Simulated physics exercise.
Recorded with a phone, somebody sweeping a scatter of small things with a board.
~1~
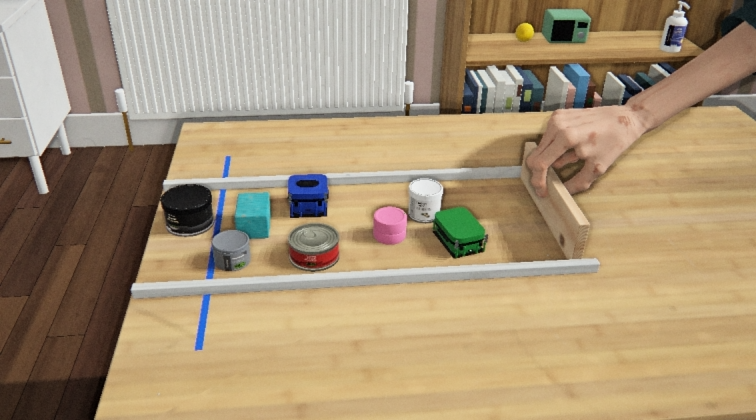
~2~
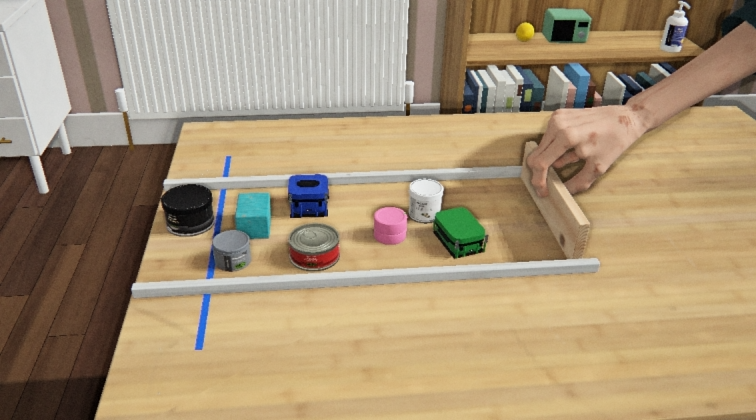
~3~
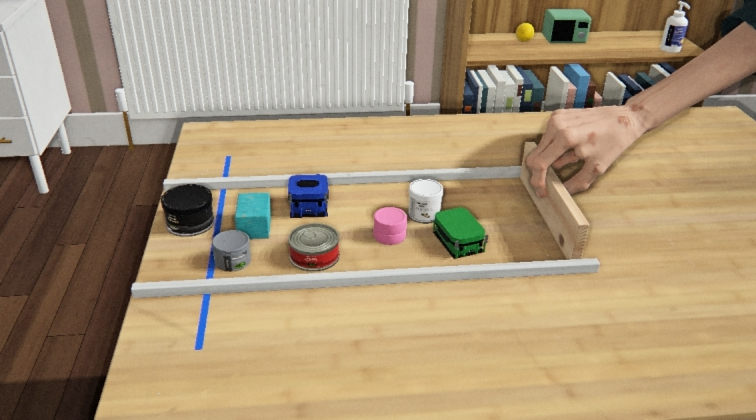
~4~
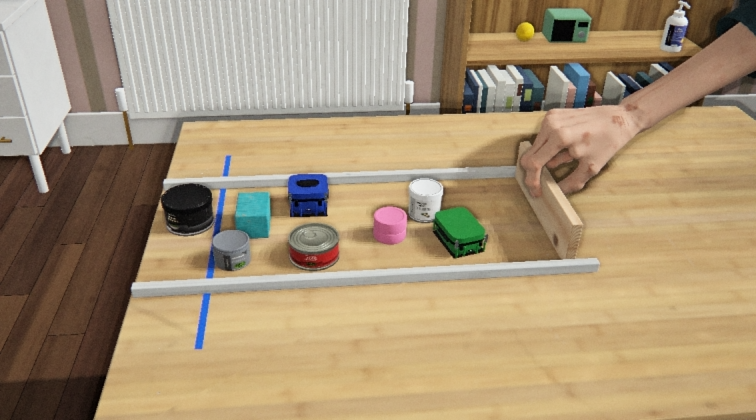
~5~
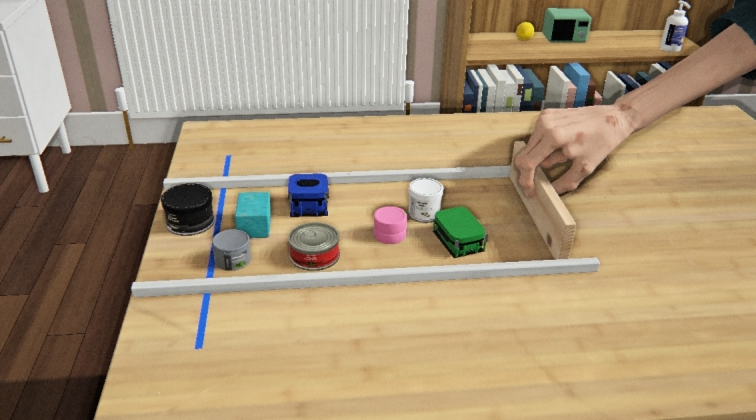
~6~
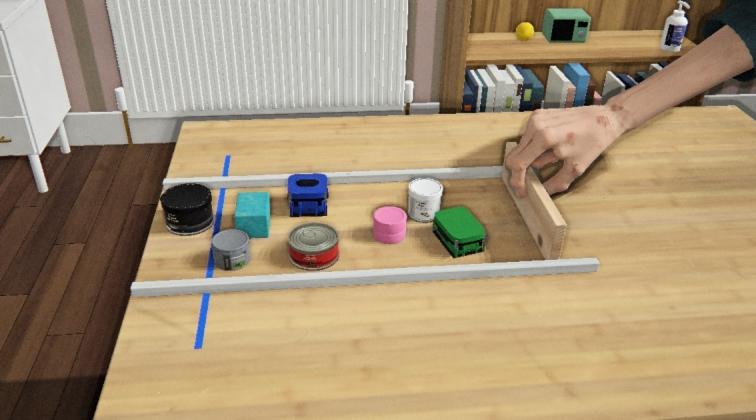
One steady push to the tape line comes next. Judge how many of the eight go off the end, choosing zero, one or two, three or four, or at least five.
One or two go off.
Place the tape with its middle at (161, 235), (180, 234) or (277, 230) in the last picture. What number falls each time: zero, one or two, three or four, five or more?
Five or more; five or over; no fall at all.
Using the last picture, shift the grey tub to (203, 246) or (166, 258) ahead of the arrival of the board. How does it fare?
Taking the two places in turn: It fails to stay, then it fails to stay.
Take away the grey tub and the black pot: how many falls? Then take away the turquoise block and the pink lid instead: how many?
The number is 0 for the first case and 1 for the second.
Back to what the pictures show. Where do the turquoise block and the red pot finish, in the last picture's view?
In the last picture the turquoise block sits around (169, 210) and the red pot around (145, 265).
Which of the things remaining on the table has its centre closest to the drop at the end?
It is the red pot.
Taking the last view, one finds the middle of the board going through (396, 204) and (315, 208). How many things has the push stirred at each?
The number moved is 3 and then 7.
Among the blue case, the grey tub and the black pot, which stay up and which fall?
Well, the blue case holds its spot, the grey tub loses its spot, and the black pot loses its spot.
A little later, none off yet; black pot at rest near (188, 209); grey tub at rest near (231, 250); turquoise block at rest near (253, 215).
Next, none off yet; black pot at rest near (188, 209); grey tub shifted a little near (209, 251); turquoise block shifted a little near (240, 214).
When it is over, the number that fall off is one or two; down, grey tub and black pot.
